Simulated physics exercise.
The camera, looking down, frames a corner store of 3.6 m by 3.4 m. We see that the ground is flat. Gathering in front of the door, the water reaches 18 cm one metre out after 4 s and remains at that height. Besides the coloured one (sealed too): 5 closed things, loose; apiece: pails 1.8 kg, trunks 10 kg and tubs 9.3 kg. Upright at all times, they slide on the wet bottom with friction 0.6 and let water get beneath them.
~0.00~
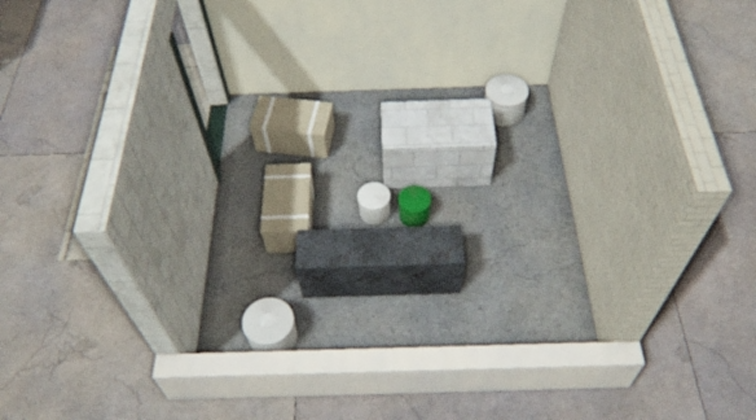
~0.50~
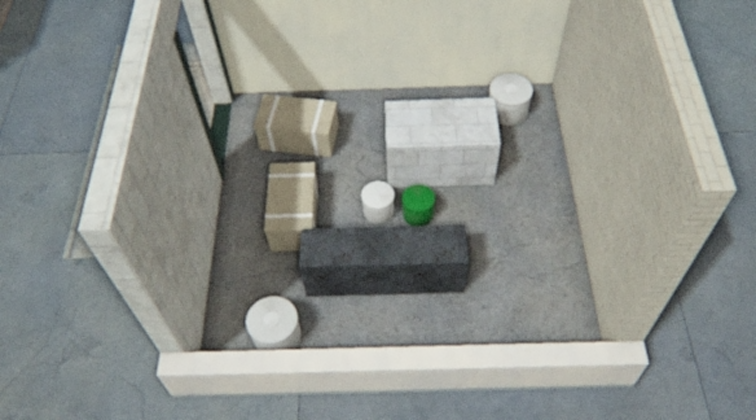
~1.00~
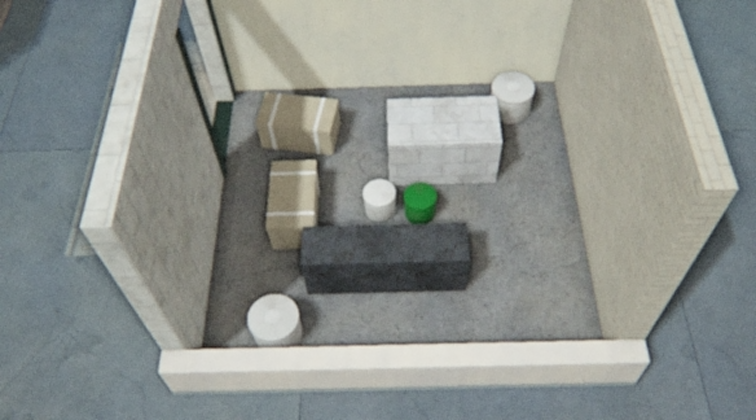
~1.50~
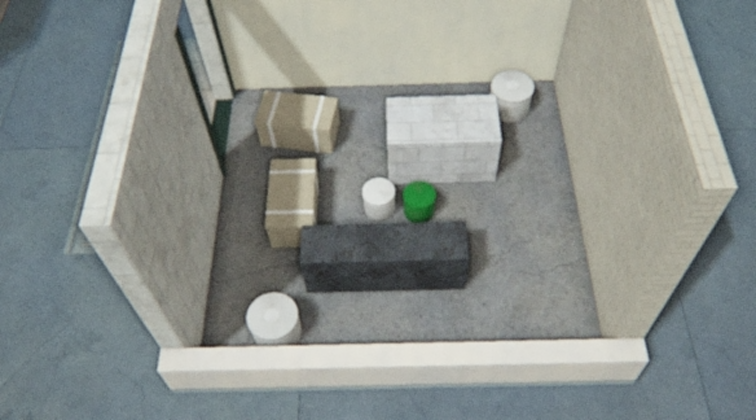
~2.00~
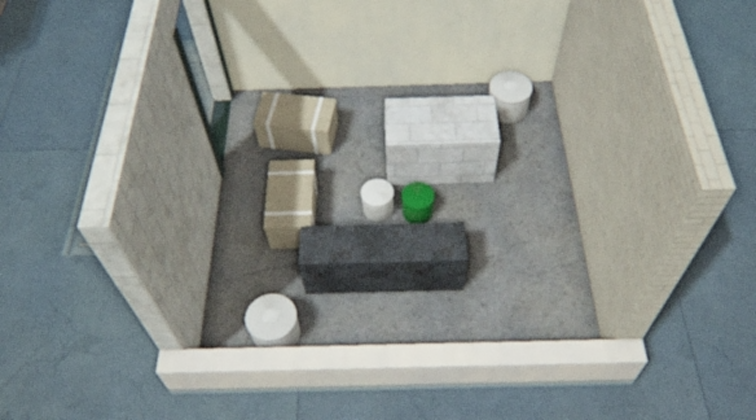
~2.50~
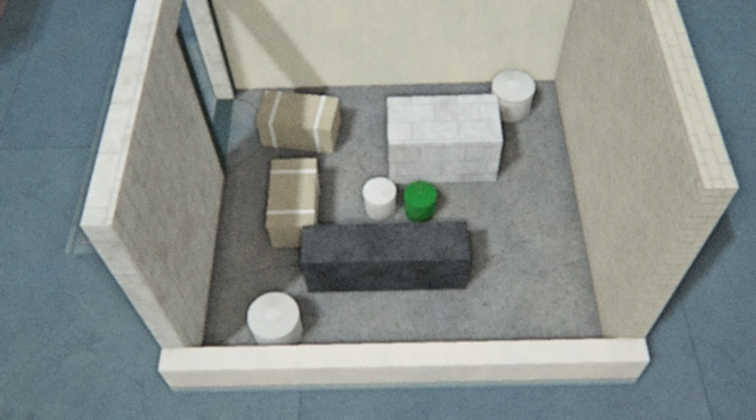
Only the view itself moves, shifting very slightly near the start, while the outer paving turns from grey to bluish and everything inside stays put. The place is a small, open-topped room with pale walls and a flat grey floor, seen from above. Two tan boxes stand left, a white block and tub behind, a small white tub and green pail centrally, a dark block and another white tub nearer.
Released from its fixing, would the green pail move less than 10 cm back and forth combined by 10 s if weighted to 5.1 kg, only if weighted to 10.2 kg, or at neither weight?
Only at 10.2 kg.
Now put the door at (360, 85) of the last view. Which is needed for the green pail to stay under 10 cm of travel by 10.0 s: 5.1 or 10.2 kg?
Under that setup, the light option succeeds.
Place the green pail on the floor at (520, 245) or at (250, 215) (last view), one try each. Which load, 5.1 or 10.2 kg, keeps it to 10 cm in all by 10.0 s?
Well, at the first spot you need the heavier weight, and at the second either weight will do.
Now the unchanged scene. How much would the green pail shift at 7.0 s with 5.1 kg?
Shift: Roughly 5 cm.
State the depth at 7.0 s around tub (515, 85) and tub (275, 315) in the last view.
First about 8 cm, second about 1 cm.
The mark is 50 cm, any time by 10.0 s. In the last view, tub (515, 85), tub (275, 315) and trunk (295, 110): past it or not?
Taking them in order: Beyond the mark, within the mark and beyond the mark.
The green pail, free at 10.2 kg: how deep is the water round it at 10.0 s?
Something like 8 centimetres.
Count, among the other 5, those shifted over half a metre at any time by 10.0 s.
3.
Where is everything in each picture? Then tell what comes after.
The green pail at (415, 199) rests on the ground; 0.0 m2 under water; 0 of 6 have shifted, in the first picture.
The green pail at (419, 198), on the bottom; 0.0 m2 under water; 0 of 6 have shifted, in the second picture.
The green pail at (420, 196), on the bottom; 0.0 m2 under water; 0 of 6 have shifted, in the third picture.
The green pail at (419, 194), on the bottom; 0.0 m2 under water; 0 of 6 have shifted, in the fourth picture.
The green pail at (418, 195), on the bottom; water covers 0.0 m2; 0 of 6 have shifted, in the fifth picture.
The green pail at (420, 194), on the bottom; water covers 0.3 m2; 0 of 6 have shifted, in the sixth picture.
After 3.5 s the green pail would be 0 cm from its start with 5.1 kg and 0 cm from its start with 10.2 kg; 0 cm of water round it then.
After 4.5 s the green pail would be 0 cm from its start with 5.1 kg and 0 cm from its start with 10.2 kg; 1 cm of water round it then.
After 7.0 s the green pail would be 3 cm from its start with 5.1 kg and 0 cm from its start with 10.2 kg; 3 cm of water round it then.
After 10.0 s the green pail would be 18 cm from its start with 5.1 kg and 0 cm from its start with 10.2 kg; 8 cm of water round it then.
